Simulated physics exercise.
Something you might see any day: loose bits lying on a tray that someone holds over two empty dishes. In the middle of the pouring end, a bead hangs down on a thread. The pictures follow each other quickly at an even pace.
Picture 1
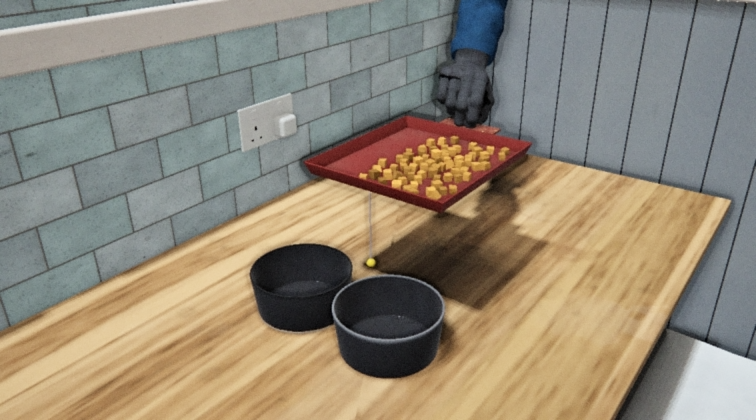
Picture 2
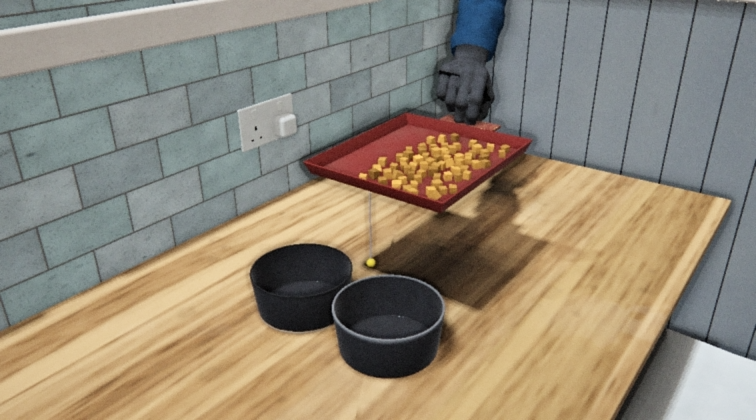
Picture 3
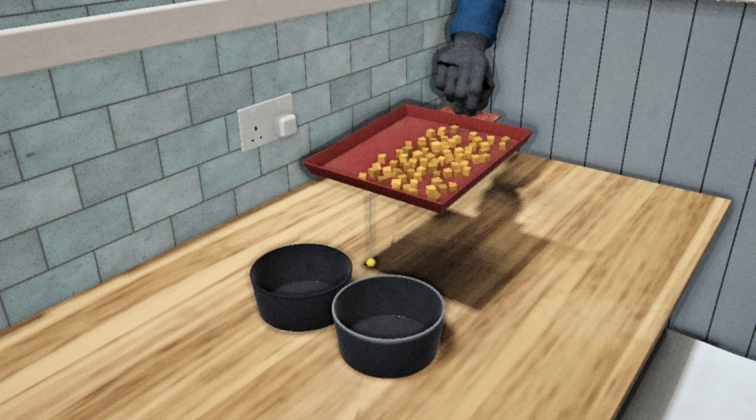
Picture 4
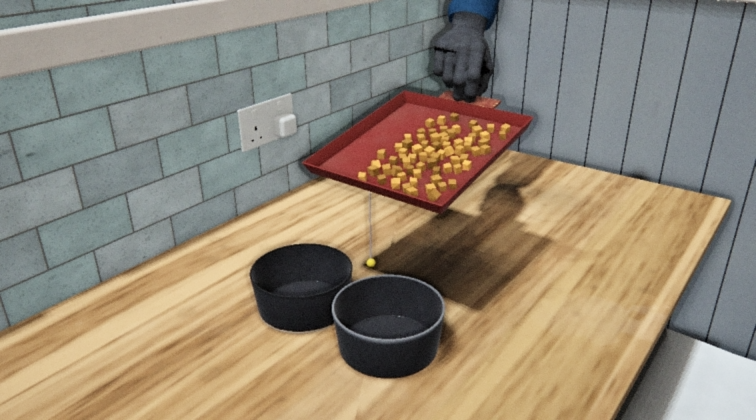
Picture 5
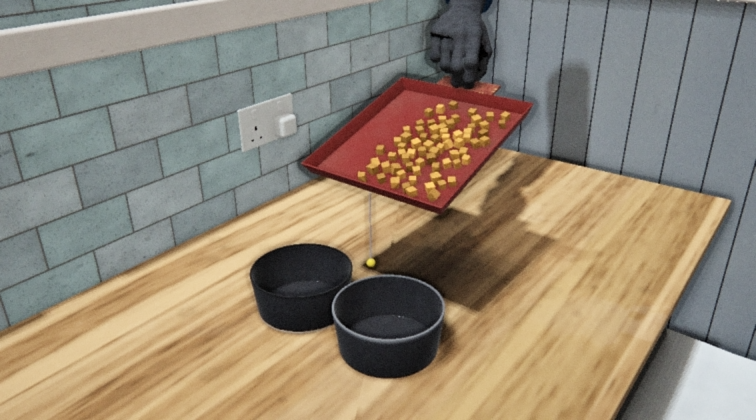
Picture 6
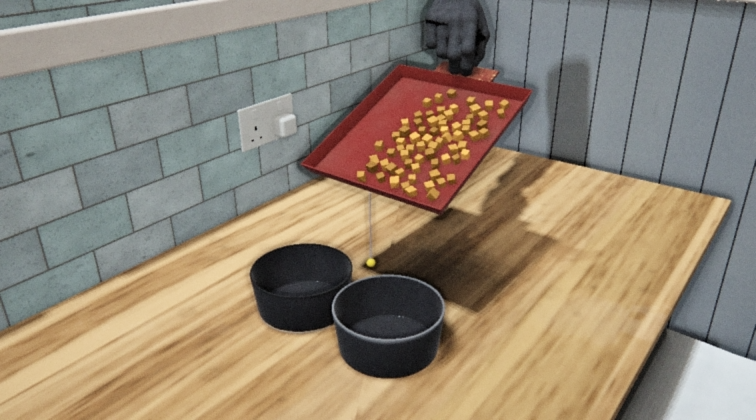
On a wooden worktop beside a tiled wall, a gloved hand holds a red tray of croutons near two empty black dishes and a hanging yellow bead, then raises the far end, steadily increasing the tray's tilt.
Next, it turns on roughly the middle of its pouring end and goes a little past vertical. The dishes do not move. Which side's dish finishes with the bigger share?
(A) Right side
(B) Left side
(A) Right side.
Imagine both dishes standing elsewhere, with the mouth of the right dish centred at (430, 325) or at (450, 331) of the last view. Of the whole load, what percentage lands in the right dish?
Trial 1 around 50 percent, trial 2 around 40 percent.
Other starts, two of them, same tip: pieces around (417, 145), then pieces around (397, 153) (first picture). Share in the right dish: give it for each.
Roughly 50 per cent, then roughly 60 per cent.
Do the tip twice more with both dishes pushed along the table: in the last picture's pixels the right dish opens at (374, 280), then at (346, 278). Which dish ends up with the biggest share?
The right-placed dish first, the right-placed dish second.
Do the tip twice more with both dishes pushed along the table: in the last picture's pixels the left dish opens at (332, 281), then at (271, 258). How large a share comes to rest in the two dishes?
First case 100 in a hundred, second case 60 in a hundred.
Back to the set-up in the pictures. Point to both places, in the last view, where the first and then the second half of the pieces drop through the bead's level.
The early half goes through (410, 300), the late half through (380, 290).
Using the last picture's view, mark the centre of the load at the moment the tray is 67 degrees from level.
(398, 182).
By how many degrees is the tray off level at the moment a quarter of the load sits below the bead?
105 degrees.
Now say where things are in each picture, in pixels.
Corners of the pouring end at (311, 161) and (441, 199), level; middle of the load at (430, 164), croutons; left dish at (267, 308); right dish at (354, 351); bead on its thread at (371, 263), in the first frame.
Corners of the pouring end at (311, 161) and (441, 199), level; middle of the load at (430, 163), in the second frame.
Corners of the pouring end at (310, 161) and (441, 200), tipped barely, level across its low end; middle of the load at (430, 158), in the third frame.
Corners of the pouring end at (309, 161) and (440, 201), tipped a little, level across its low end; middle of the load at (430, 152), in the fourth frame.
Corners of the pouring end at (308, 162) and (439, 203), tipped clearly, level across its low end; middle of the load at (429, 146), in the fifth frame.
Corners of the pouring end at (307, 162) and (439, 204), tipped clearly, level across its low end; middle of the load at (428, 140); left dish at (267, 308); right dish at (354, 351), in the sixth frame.
Soon after the last picture, tray tipped steeply; nearly all on the tray; a stray few in the air.
A little later, tray tipped past a quarter turn; about a quarter on the tray; about a quarter in the right dish; a small part in the left dish; a small part outside both; about half in the air.
Later still, tray tipped past a quarter turn; about two thirds in the right dish; about a quarter in the left dish; a small part outside both.
At rest, tray tipped past a quarter turn; about two thirds in the right dish; about a quarter in the left dish; a small part outside both.
